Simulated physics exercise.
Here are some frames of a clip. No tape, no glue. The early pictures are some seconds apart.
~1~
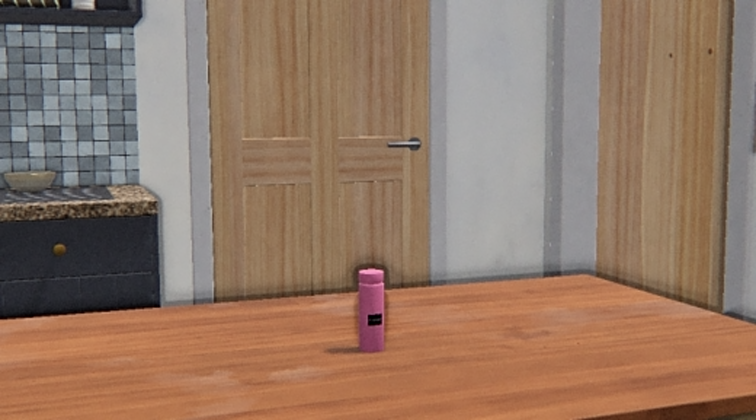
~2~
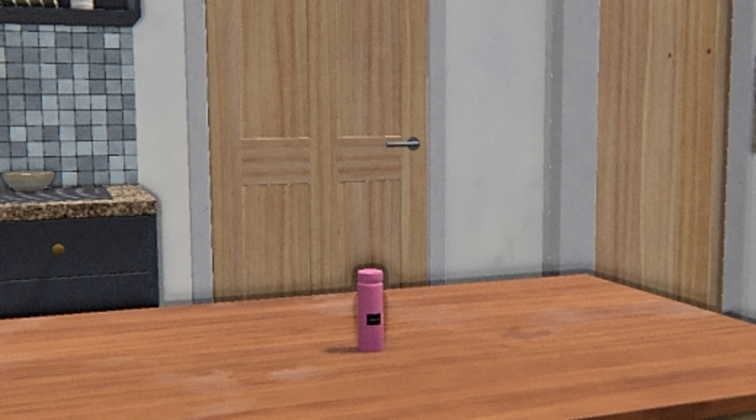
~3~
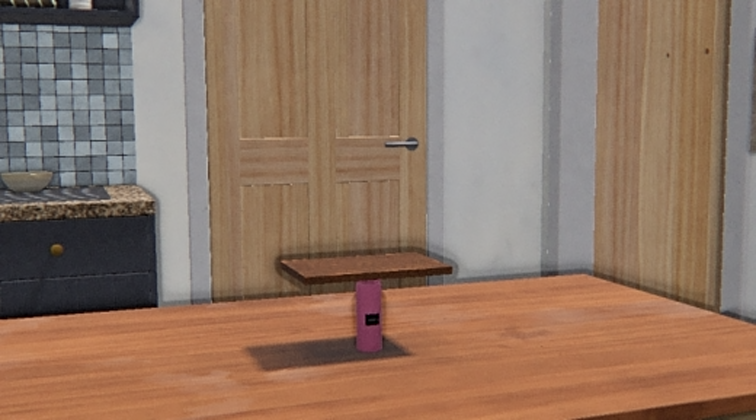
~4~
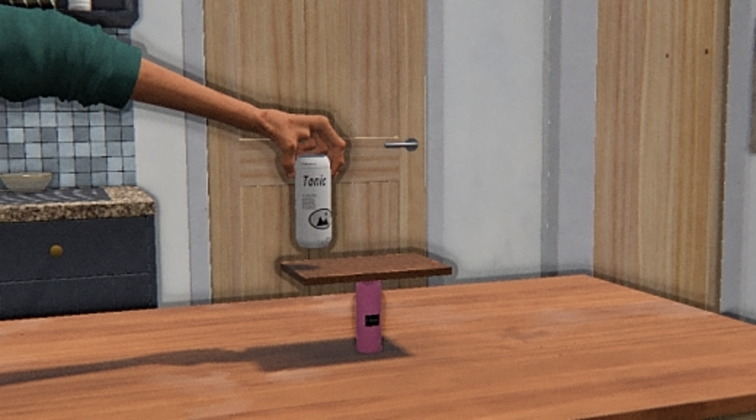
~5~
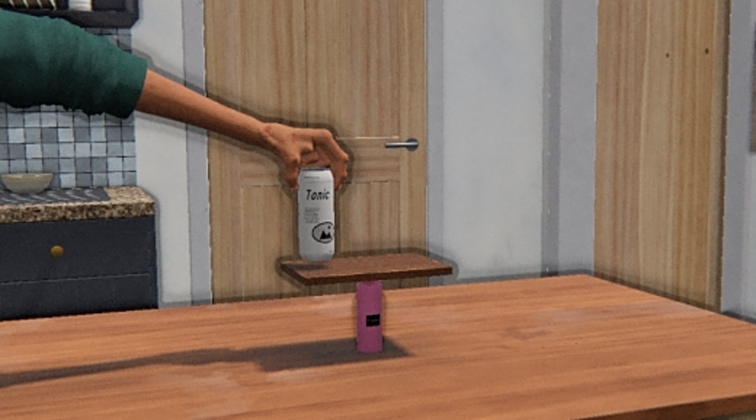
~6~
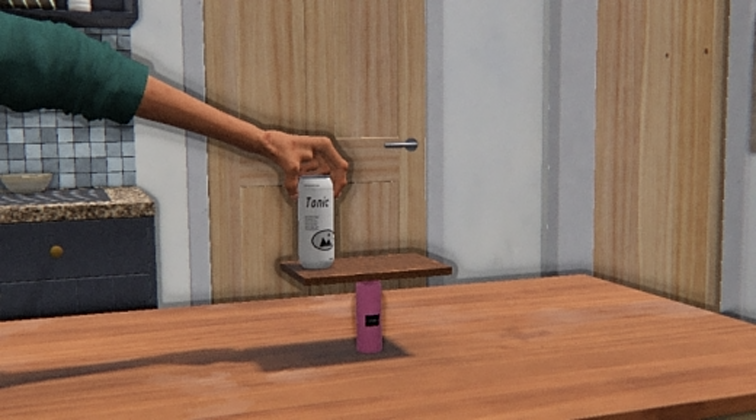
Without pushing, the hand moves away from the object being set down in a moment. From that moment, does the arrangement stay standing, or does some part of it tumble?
It tumbles, at least in part.
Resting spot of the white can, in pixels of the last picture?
End position in the final view: Approximately (260, 344).
Then, 0.30 s after the last picture, white can now fallen; brown board tipped 40° from how it was.
Then, 0.50 s after the last picture, brown board tipped 60° from how it was.
Then, 0.70 s after the last picture, brown board now fallen; pink shaker tipped 74° from how it was.
Then, 0.90 s after the last picture, pink shaker now fallen.
By the end, fallen, pink shaker, white can and brown board. Seen from the same camera at the end, white can near (261, 344). The stack gives way.
